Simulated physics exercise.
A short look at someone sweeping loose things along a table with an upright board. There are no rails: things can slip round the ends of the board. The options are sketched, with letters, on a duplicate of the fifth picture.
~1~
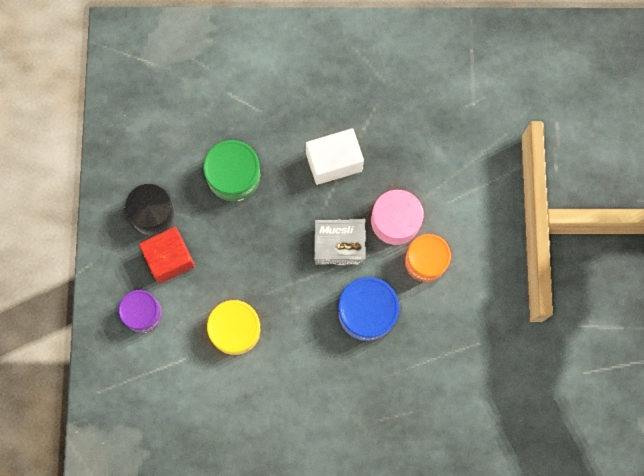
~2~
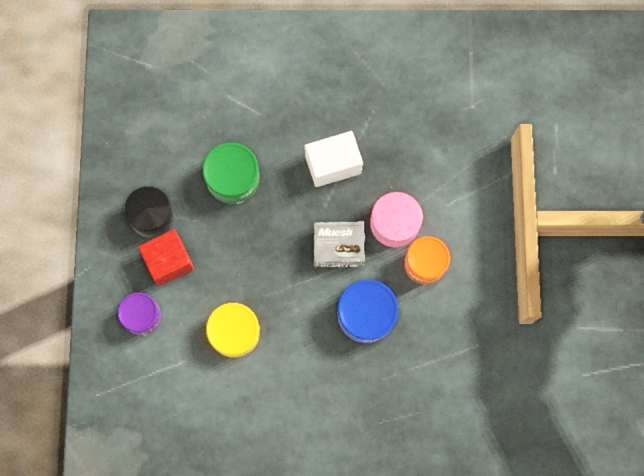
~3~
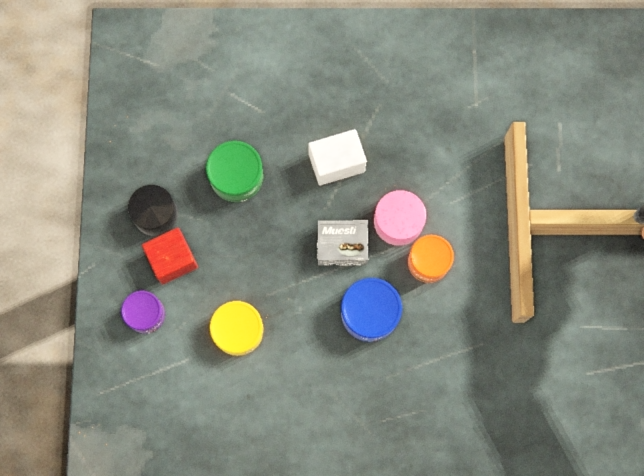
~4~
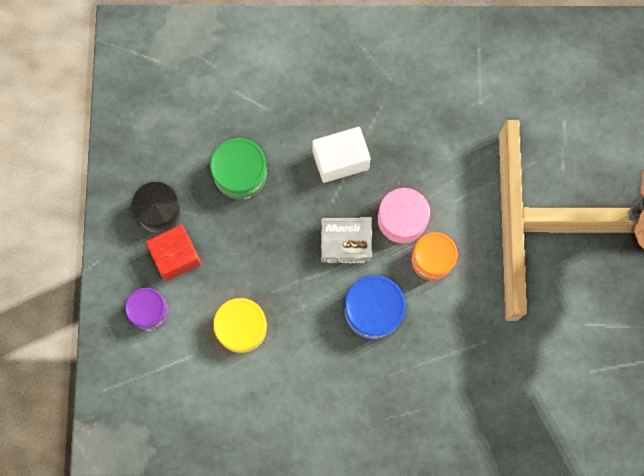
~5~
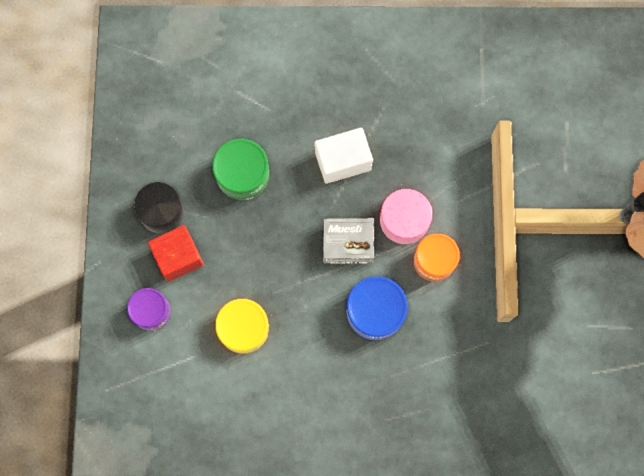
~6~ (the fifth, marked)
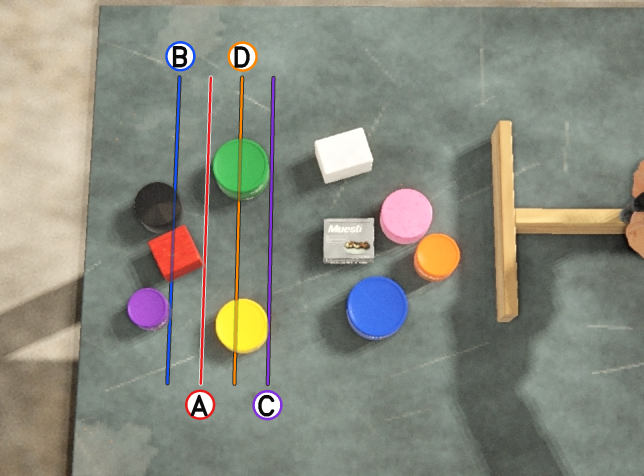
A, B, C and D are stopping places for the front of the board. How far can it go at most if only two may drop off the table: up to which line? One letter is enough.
It can go as far as B.
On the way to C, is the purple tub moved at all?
No.
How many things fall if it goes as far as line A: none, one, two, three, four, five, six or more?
The count is none.
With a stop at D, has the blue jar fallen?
No.
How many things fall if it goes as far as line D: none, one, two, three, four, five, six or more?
By then, none.
On the marked copy, A at (206, 225); B at (174, 225); C at (271, 226); D at (238, 225).
With B. Early on, board (388, 215); blue jar (350, 310); orange tub (359, 259).
Further on, board (266, 214); black tin (149, 205); red block (150, 256).
At the end, board (173, 214); black tin over the edge; red block (82, 280); one fallen.
As for the rest, A is within the limit but short; C is within the limit but short; D is within the limit but short.
